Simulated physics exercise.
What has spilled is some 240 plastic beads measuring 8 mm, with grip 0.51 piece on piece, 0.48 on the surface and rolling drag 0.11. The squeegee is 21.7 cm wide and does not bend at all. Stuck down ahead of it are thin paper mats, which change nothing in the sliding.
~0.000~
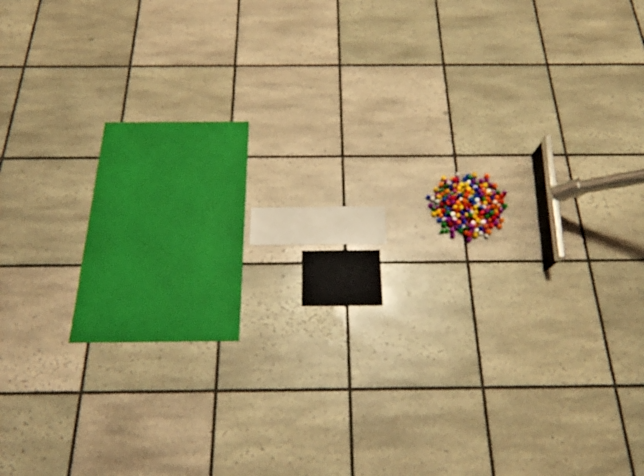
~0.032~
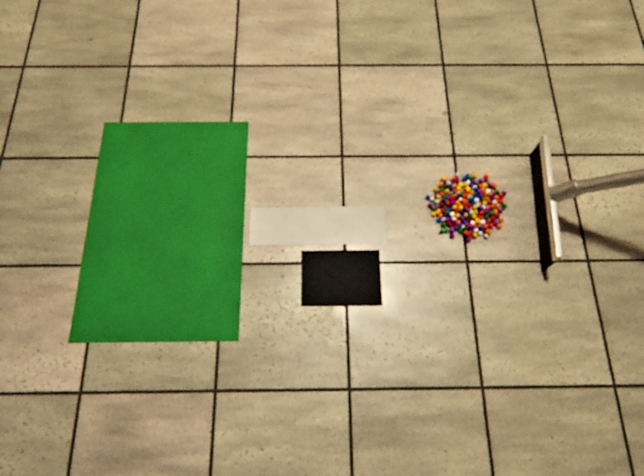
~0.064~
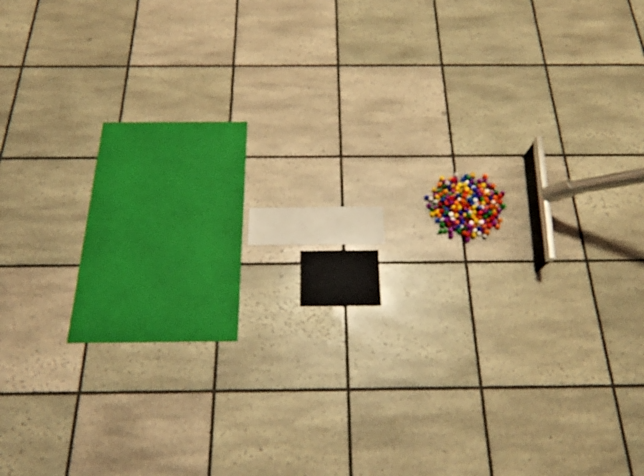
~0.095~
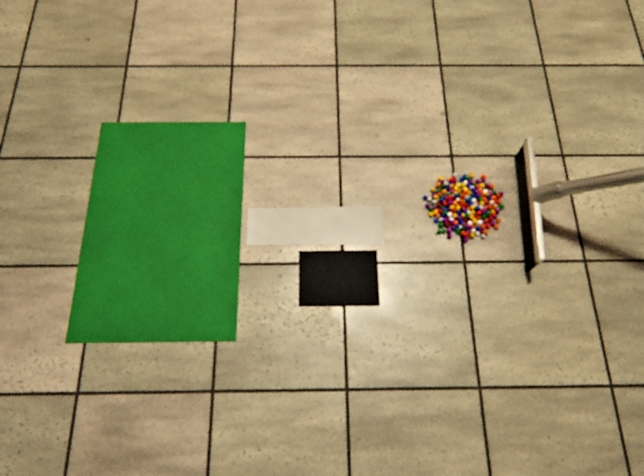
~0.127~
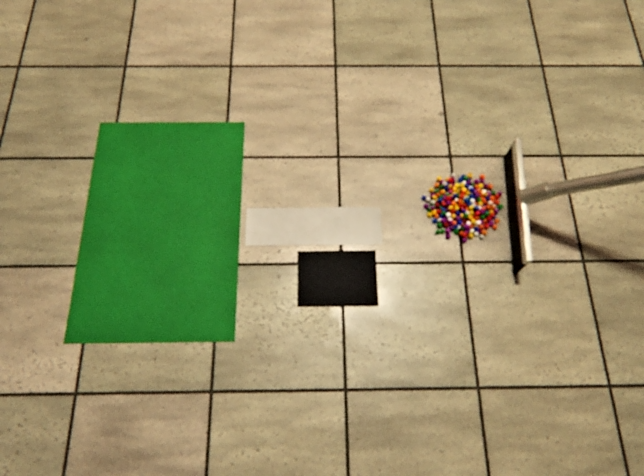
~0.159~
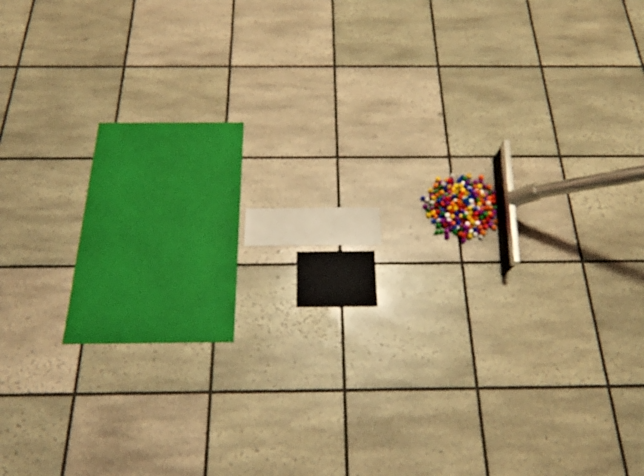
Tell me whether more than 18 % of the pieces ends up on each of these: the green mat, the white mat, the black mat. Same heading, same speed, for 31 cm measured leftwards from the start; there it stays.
Green mat: Doesn't beat it; white mat: Beats it; black mat: Doesn't beat it.
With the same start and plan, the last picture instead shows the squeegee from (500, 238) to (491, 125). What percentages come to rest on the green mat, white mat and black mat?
In percent: Green mat 5, white mat 15, and black mat 5.
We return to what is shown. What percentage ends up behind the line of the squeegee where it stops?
Roughly 5 %.
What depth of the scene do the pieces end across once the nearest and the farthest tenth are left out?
That comes to roughly 22 cm.
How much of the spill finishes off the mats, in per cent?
Around 55 in a hundred.
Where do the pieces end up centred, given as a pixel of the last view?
Near (321, 213).
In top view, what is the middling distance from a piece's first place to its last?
I'd guess near 26 cm, give or take.
After 0.40 s, squeegee 20 cm from its start, spill 18 cm wide; off the mats 100 %.
After 0.64 s, squeegee 31 cm from its start, spill 24 cm wide; black mat 15 %, white mat 35 %, off the mats 50 %.
After 0.85 s, squeegee 31 cm from its start, spill 27 cm wide; black mat 15 %, white mat 30 %, off the mats 55 %.
In the end, at 1.4 s, black mat 15 %, white mat 30 %, green mat 0 %, off the mats 55 %.
